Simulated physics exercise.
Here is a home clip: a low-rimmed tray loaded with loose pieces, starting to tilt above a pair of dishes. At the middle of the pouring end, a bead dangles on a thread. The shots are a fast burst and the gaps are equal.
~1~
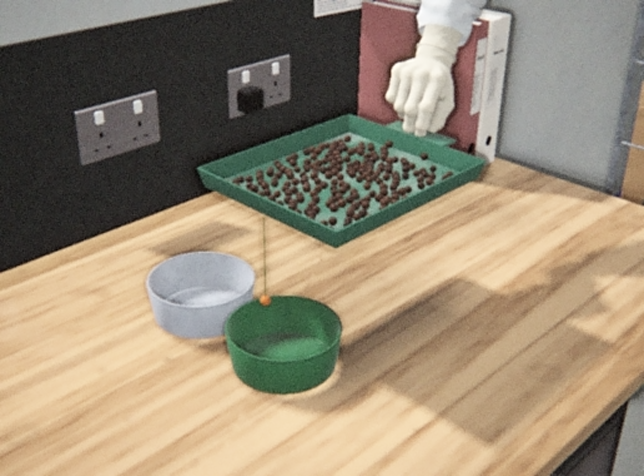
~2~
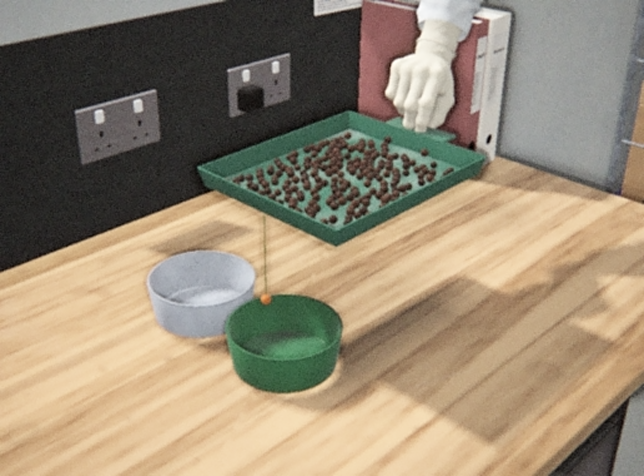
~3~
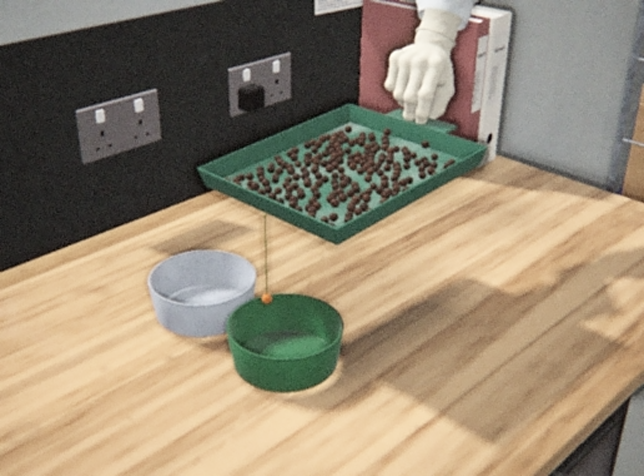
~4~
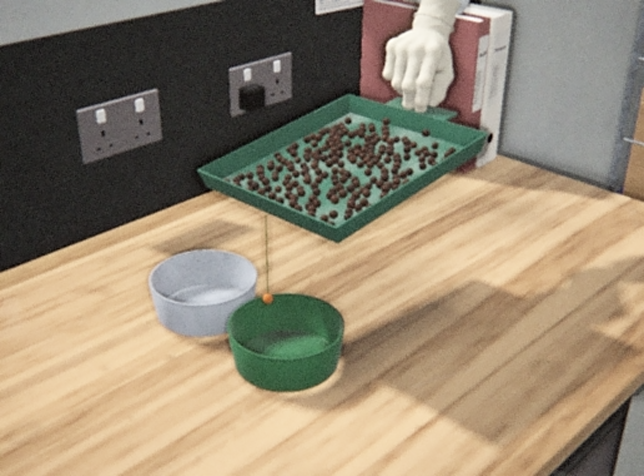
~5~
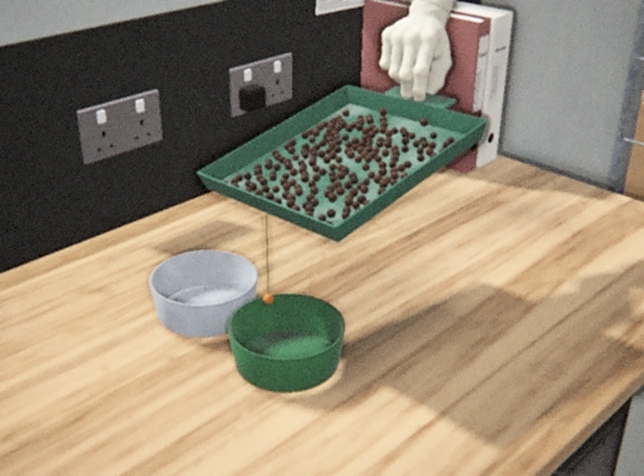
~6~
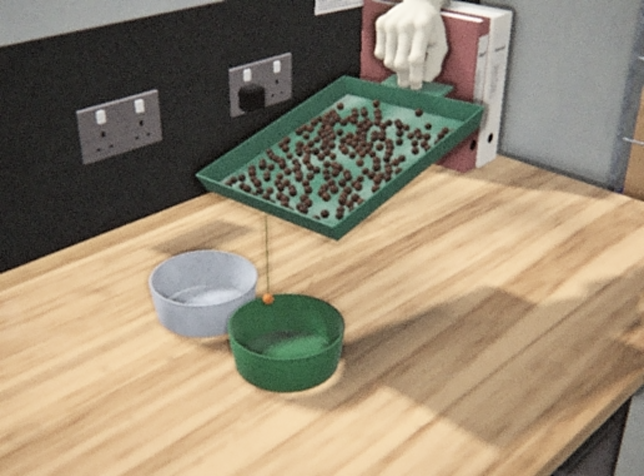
A pale gloved hand slowly raised the far end of a green tray of small brown balls above two dishes, tilting it a little toward its near end, and the balls began to shift.
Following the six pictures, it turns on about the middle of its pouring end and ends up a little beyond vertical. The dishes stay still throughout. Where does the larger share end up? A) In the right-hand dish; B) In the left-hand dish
Answer: B.
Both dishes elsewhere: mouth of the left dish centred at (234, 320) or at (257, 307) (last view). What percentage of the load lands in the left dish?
Around 40 and around 30 per cent, in that order.
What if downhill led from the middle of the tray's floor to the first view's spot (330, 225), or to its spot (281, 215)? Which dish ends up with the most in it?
Case one: The dish to the right. Case two: The dish to the right.
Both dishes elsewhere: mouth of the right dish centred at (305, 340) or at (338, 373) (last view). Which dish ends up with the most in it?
Try 1 - the dish at left, try 2 - the dish at left.
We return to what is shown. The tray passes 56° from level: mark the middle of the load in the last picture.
(252, 181).
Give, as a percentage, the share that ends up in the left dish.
About 70 per cent.
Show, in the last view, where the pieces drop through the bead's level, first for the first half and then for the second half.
First close to (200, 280), next close to (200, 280).
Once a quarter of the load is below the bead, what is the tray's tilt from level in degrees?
It has tipped about 80 degrees.
Soon after the last picture, tray tipped steeply; nearly all on the tray; a stray few outside both; a stray few in the air.
A little later, tray tipped right over; a small part on the tray; a small part in the right dish; about half in the left dish; a small part outside both; about a quarter in the air.
Later still, tray tipped past a quarter turn; a small part in the right dish; about two thirds in the left dish; about a quarter outside both.
By the end, tray tipped past a quarter turn; a small part in the right dish; about two thirds in the left dish; about a quarter outside both.
